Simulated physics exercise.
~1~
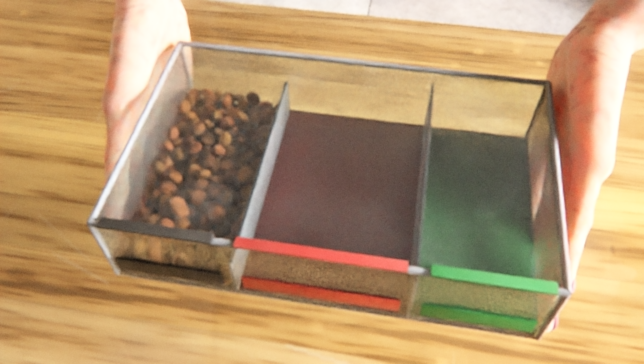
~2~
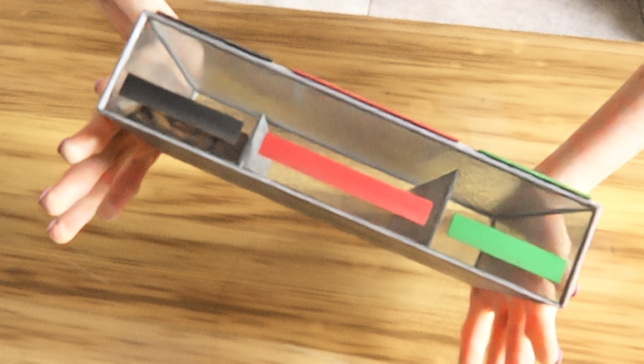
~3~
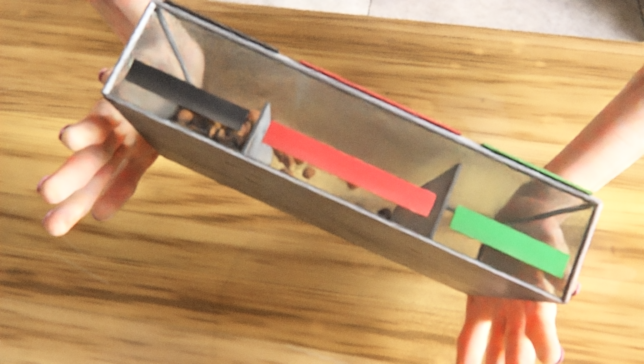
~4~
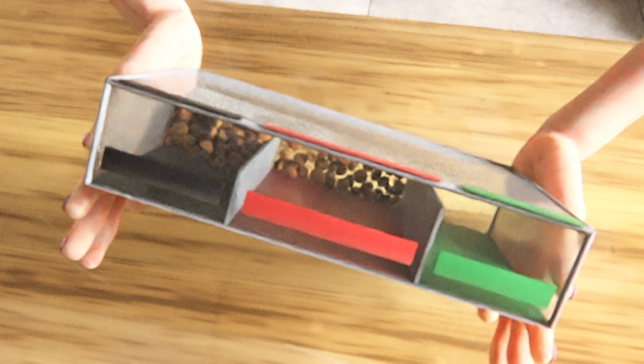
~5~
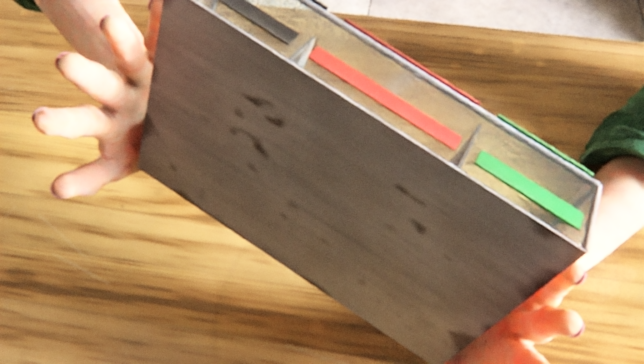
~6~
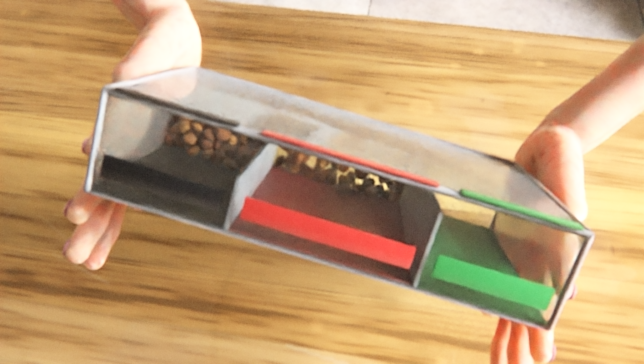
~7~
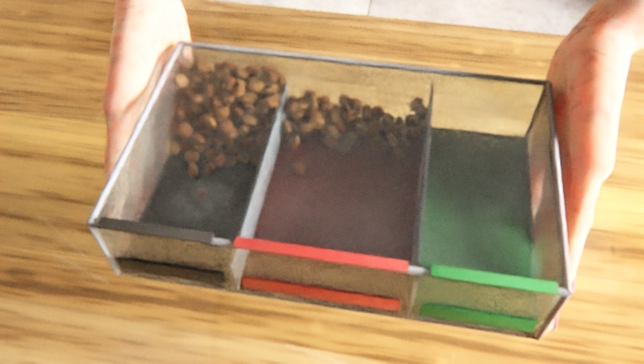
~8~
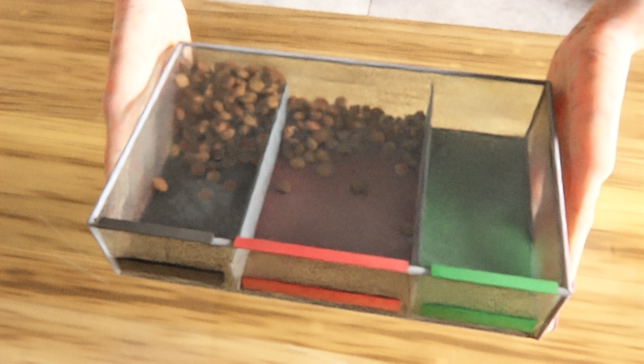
In the video, two hands tilt a clear-lidded box of brown kibble steeply, partly return it, tip it further, then level it; some pieces move from the left black section into the middle red one, while the right green section ends empty.
